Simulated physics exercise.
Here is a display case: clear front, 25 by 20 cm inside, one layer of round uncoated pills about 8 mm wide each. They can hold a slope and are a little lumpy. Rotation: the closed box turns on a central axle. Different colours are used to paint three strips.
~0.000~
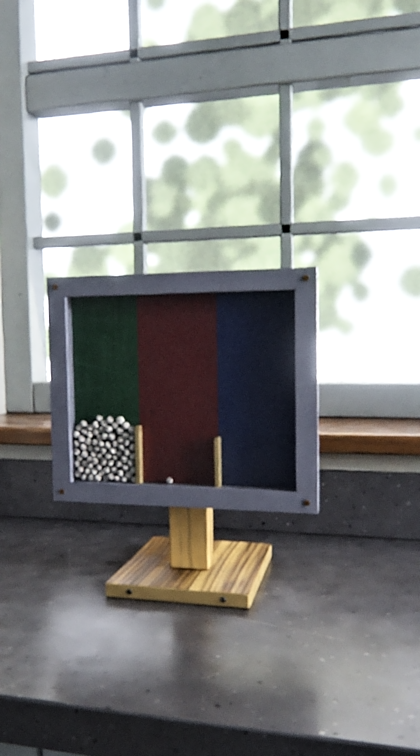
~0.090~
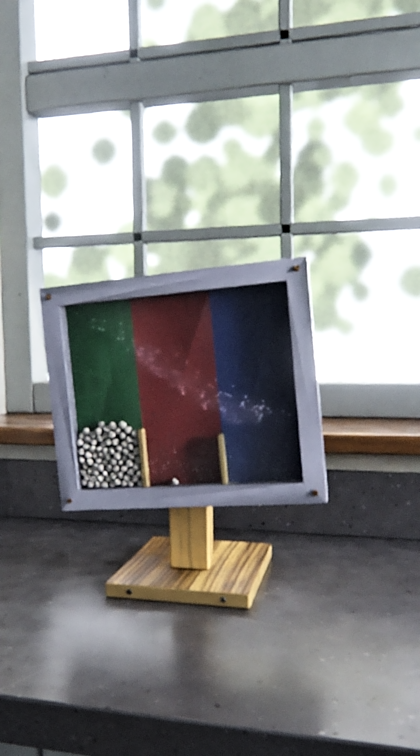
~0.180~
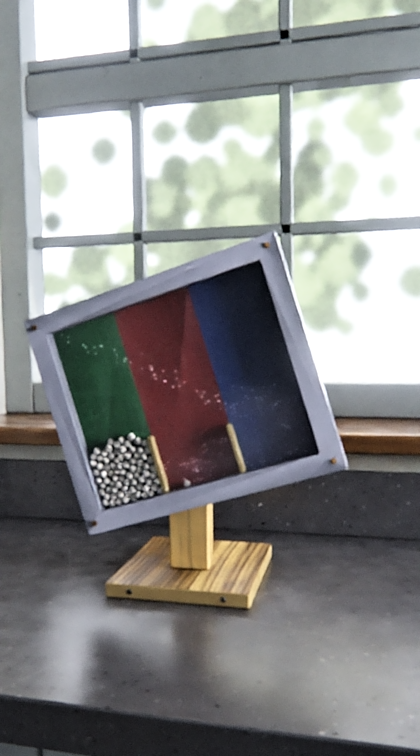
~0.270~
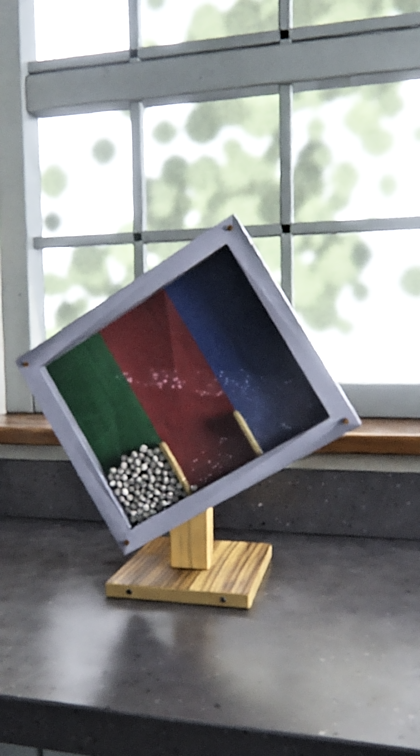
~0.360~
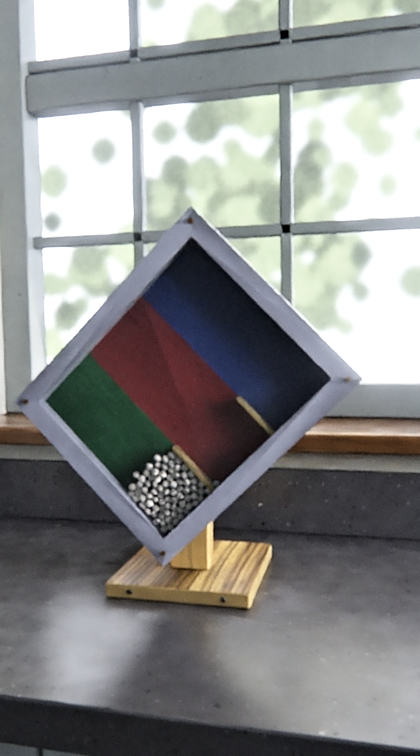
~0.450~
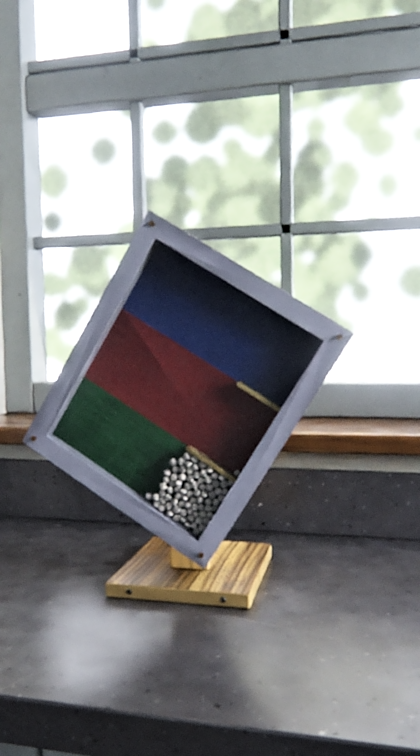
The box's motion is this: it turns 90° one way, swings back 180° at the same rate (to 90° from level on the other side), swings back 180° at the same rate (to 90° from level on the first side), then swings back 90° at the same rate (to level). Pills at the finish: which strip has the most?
It is the strip marked green.
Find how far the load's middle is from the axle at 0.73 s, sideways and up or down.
6 cm right, 9 cm below.
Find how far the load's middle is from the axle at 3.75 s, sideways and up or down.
About 3 cm right and 8 cm below.
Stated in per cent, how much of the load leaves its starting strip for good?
About 50 percent.
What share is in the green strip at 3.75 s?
About 50 % of the load.
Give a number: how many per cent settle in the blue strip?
Share at rest: Approx. 35 %.
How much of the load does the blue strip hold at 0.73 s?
The share there is around 0 %.
After 0.73 s, it stands 90° anticlockwise; the pills' middle is 6 cm right of and 9 cm below the centre; green 100 %.
After 3.75 s, it stands 45° anticlockwise; the pills' middle is 3 cm right of and 8 cm below the centre; red 15 %, blue 35 %, green 50 %.
After 4.12 s, it stands level; the pills' middle is 3 cm left of and 8 cm below the centre; red 15 %, blue 35 %, green 50 %.
Settled by 4.9 s, it stands level; red 15 %, blue 35 %, green 50 %.
